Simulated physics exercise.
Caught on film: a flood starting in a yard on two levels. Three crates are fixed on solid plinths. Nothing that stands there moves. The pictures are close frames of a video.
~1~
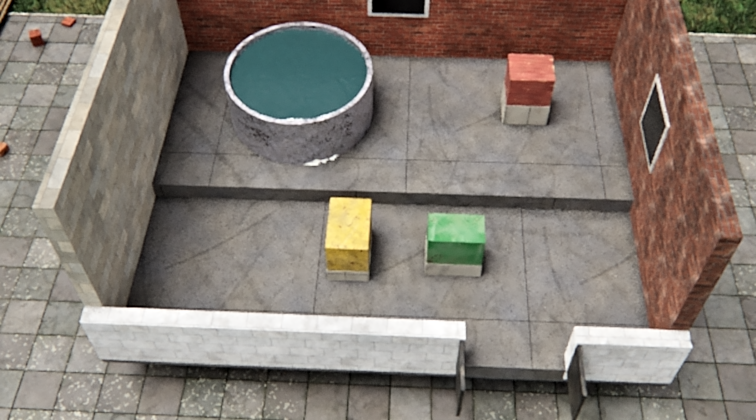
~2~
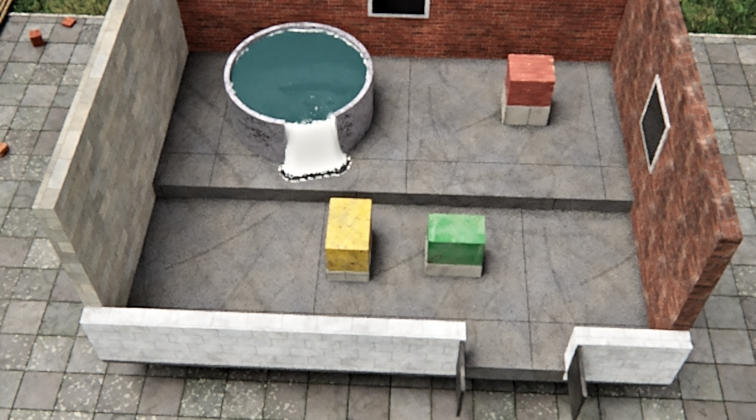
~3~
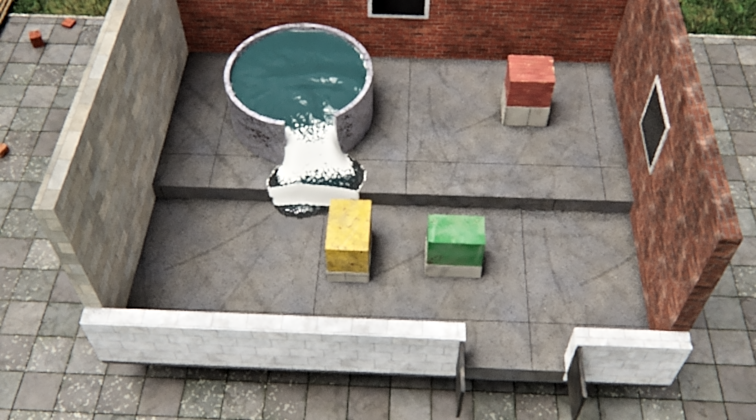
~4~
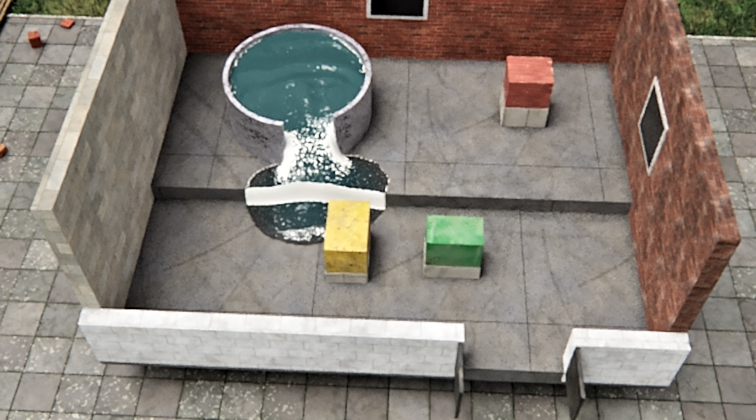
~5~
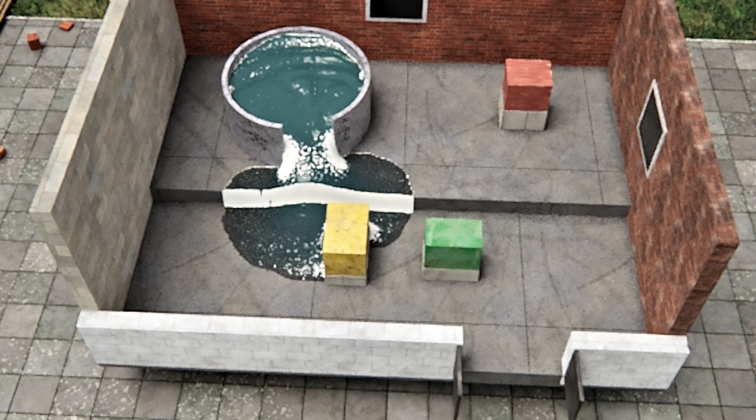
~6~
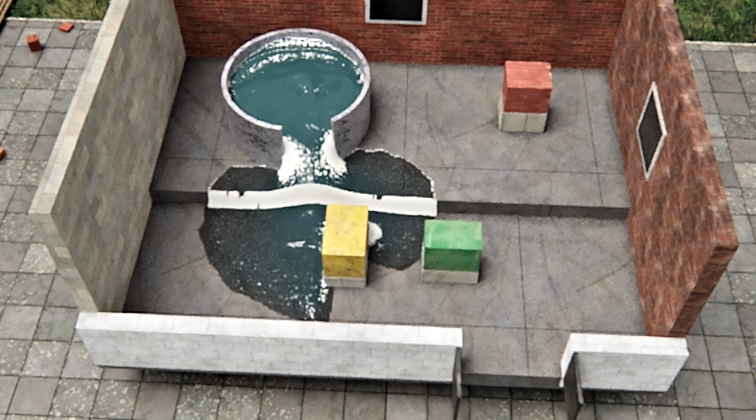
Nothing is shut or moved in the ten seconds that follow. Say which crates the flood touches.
In the end: The red crate keeps dry; the green crate keeps dry; the yellow crate is soaked.
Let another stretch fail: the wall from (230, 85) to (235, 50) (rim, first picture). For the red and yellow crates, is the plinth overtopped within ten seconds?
Then: The red crate escapes it; the yellow crate stays dry.
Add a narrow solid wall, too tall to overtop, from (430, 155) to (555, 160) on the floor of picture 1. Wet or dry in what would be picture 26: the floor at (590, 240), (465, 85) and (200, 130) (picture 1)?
In turn: Wet, clear, no water.
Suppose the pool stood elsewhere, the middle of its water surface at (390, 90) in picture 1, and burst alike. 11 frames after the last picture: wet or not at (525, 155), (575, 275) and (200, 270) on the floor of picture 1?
As listed: Free of water, wet, covered.
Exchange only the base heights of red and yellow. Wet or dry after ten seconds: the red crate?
The red one is safe.
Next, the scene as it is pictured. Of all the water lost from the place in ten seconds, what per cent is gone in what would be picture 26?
Roughly 5 per cent.
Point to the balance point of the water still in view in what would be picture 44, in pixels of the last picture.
I would point to (354, 233).
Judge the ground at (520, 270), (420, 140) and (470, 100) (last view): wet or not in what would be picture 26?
In turn: Covered, no water, dry.
A moment on, water covers 30 % of the floor; the red crate not reached, the green crate water round its plinth, the yellow crate water round its plinth.
Next, water covers 40 % of the floor; the red crate not reached, the green crate water round its plinth, the yellow crate water round its plinth.
Then, water covers 55 % of the floor; the red crate not reached, the green crate water round its plinth, the yellow crate water round its plinth.
Later, water covers 55 % of the floor; the red crate not reached, the green crate water round its plinth, the yellow crate water round its plinth.
In the end, water covers 50 % of the floor; the red crate stayed above the water, the green crate stayed above the water, the yellow crate was topped.
